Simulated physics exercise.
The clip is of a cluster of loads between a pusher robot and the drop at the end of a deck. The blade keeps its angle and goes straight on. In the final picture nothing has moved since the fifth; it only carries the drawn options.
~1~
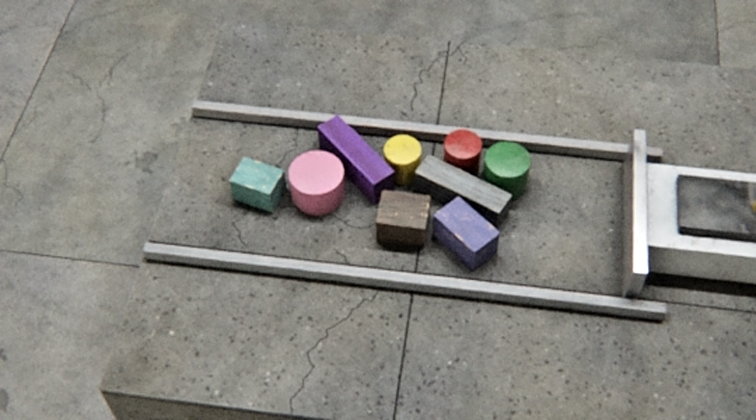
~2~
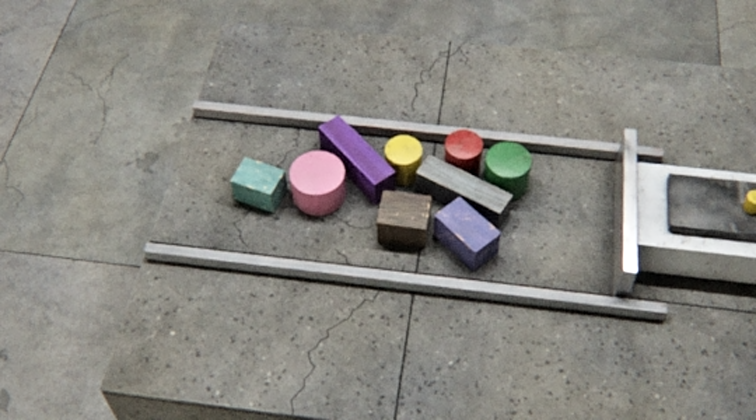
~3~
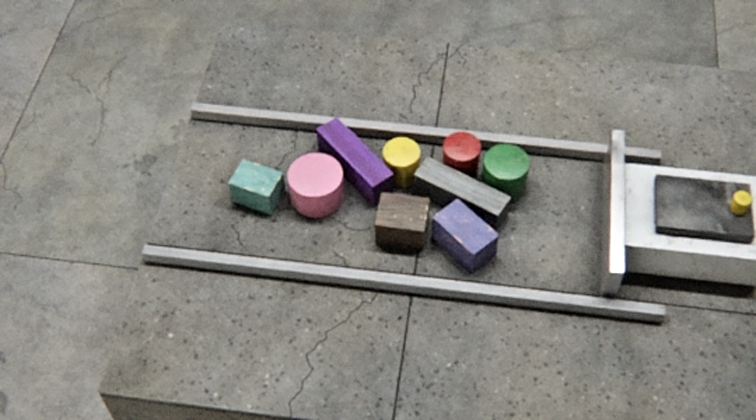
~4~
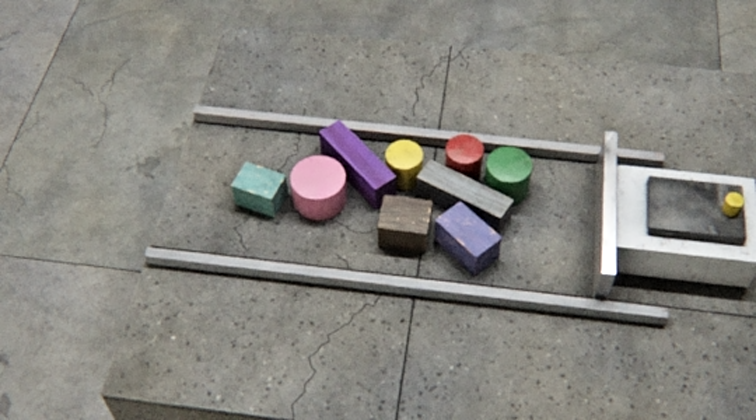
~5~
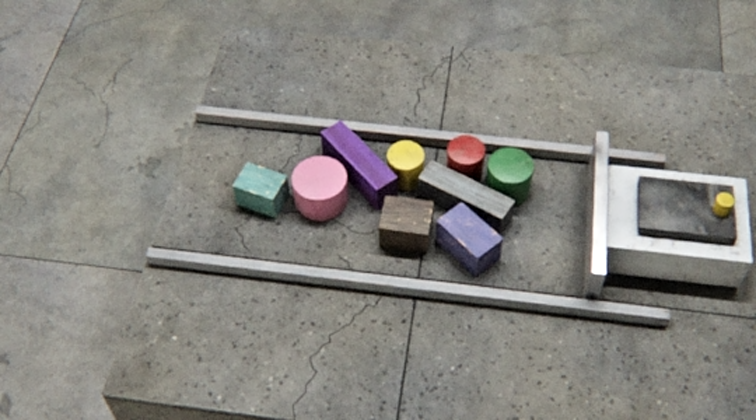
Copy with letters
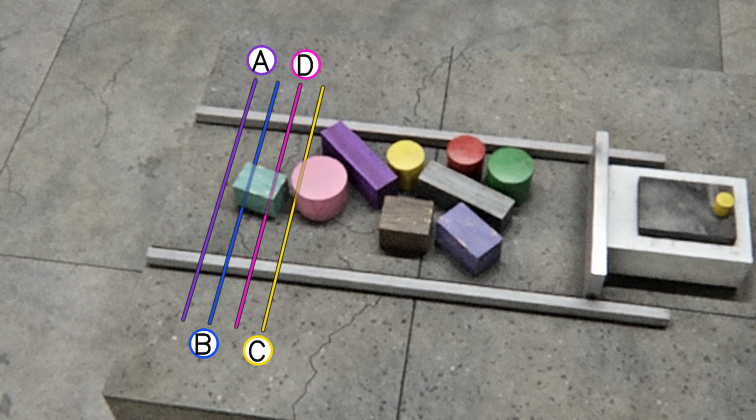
On a grey stone floor between two metal rails, a wide metal pusher slid slowly a short way left toward a cluster of colourful blocks and cylinders, which stayed where they were, untouched.
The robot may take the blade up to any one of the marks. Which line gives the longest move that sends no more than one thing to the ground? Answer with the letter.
At C, and not beyond.
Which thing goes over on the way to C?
The turquoise crate.
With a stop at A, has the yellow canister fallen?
Yes.
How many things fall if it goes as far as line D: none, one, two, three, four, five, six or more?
By then, two.
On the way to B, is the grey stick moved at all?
Yes.
On the marked copy, A at (222, 190); B at (247, 192); C at (296, 198); D at (271, 195).
With C. Early on, robot (566, 195); red canister (432, 148); yellow canister (386, 155).
Further on, robot (456, 183); turquoise crate (208, 185); pink canister (254, 194).
At the end, robot (371, 174); turquoise crate over the edge; pink canister (173, 185); one fallen.
As for the rest, A drops five; B drops four; D drops two.
